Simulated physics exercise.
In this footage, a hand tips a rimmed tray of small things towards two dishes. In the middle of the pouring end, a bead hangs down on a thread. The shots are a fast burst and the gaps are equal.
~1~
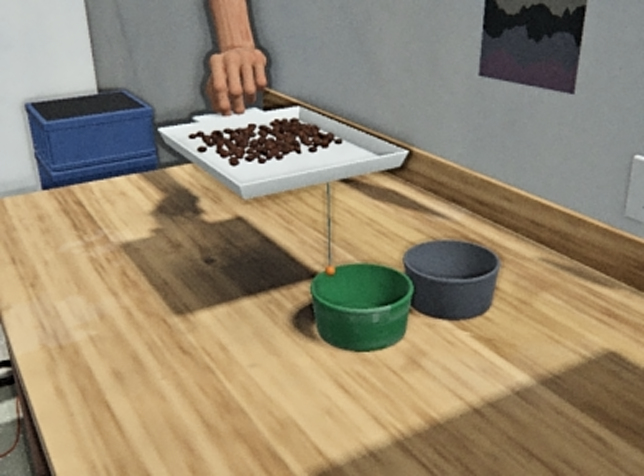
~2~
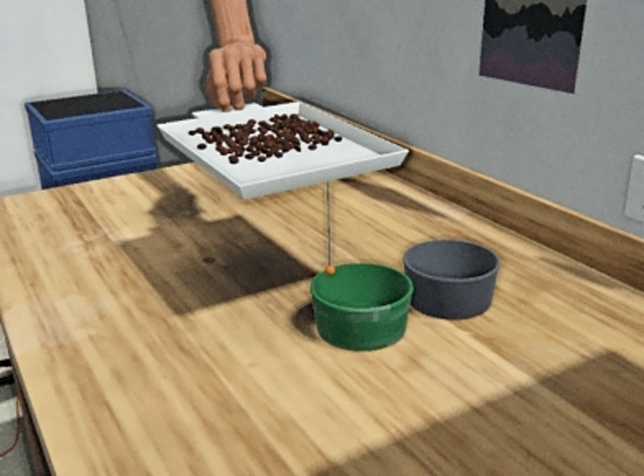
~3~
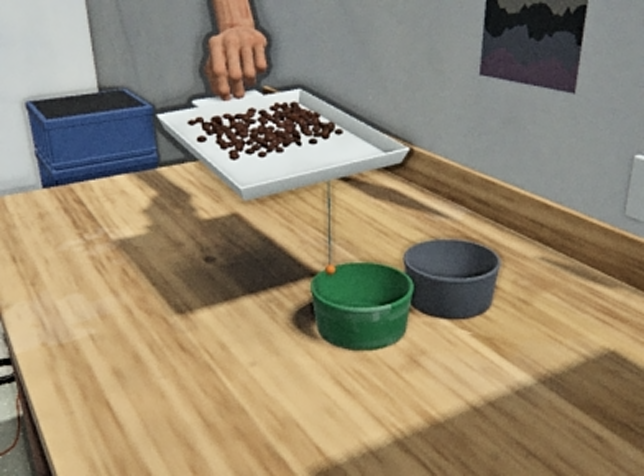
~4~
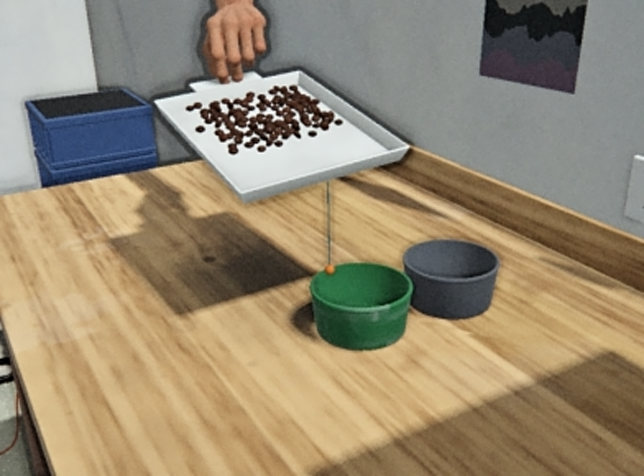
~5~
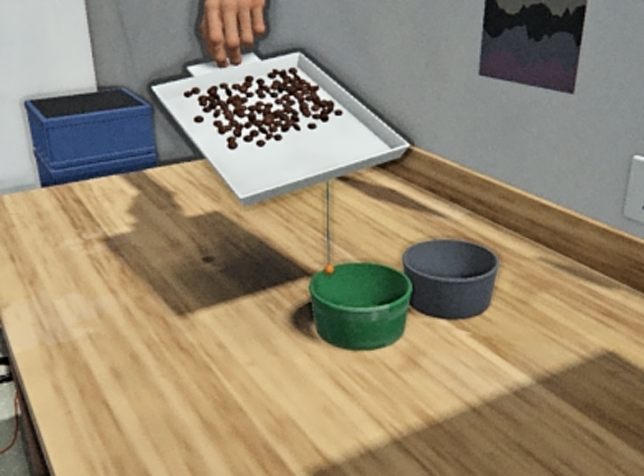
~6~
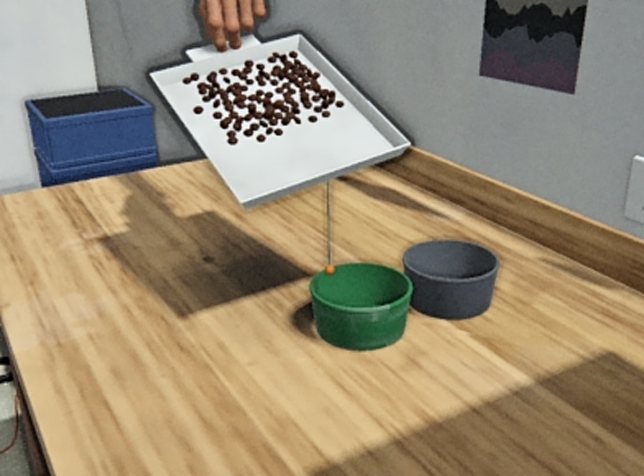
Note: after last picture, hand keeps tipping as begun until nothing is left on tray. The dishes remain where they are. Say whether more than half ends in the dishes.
The caught share falls below half.
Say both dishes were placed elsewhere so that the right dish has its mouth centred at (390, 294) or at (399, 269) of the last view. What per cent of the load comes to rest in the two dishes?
About 80 per cent first, then about 30 per cent.
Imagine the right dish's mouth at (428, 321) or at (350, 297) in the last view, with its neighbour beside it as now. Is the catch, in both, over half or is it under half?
In turn: Less than half; most of it.
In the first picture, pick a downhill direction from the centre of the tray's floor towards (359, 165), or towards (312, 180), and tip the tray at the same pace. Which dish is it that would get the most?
It would be the right-side one to begin with, and after that the left-side one.
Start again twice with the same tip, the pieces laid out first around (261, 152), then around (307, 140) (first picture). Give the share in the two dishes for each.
In order, 0 per cent then 10 per cent.
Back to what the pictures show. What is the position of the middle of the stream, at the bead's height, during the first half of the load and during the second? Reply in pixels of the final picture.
At about (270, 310), then at (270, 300).
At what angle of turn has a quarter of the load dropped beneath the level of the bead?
Roughly 75 degrees.
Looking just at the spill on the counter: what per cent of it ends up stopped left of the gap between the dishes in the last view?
Left fraction: Around 100 per cent.
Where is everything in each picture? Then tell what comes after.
The first picture shows corners of the pouring end at (244, 182) and (400, 151), level; middle of the load at (270, 140), flat chocolate drops; left dish at (389, 324); right dish at (481, 294); bead on its thread at (330, 271).
The second picture shows corners of the pouring end at (244, 183) and (400, 150), level; middle of the load at (270, 137).
The third picture shows corners of the pouring end at (244, 184) and (401, 148), tipped barely, lowest at the left corner; middle of the load at (271, 129).
The fourth picture shows corners of the pouring end at (244, 188) and (401, 146), tipped a little, lowest at the left corner; middle of the load at (270, 117).
The fifth picture shows corners of the pouring end at (244, 192) and (401, 143), tipped clearly, lowest at the left corner; middle of the load at (269, 106).
The sixth picture shows corners of the pouring end at (244, 196) and (402, 142), tipped clearly, lowest at the left corner; middle of the load at (269, 95); left dish at (388, 323); right dish at (480, 294).
Soon, tray tipped steeply; about half on the tray; a stray few outside both; about half in the air.
A while on, tray tipped past a quarter turn; a stray few in the left dish; nearly all outside both; a stray few in the air.
Towards the end, tray tipped past a quarter turn; a small part in the left dish; nearly all outside both.
Finally, tray tipped past a quarter turn; a small part in the left dish; none in the right dish; nearly all outside both.
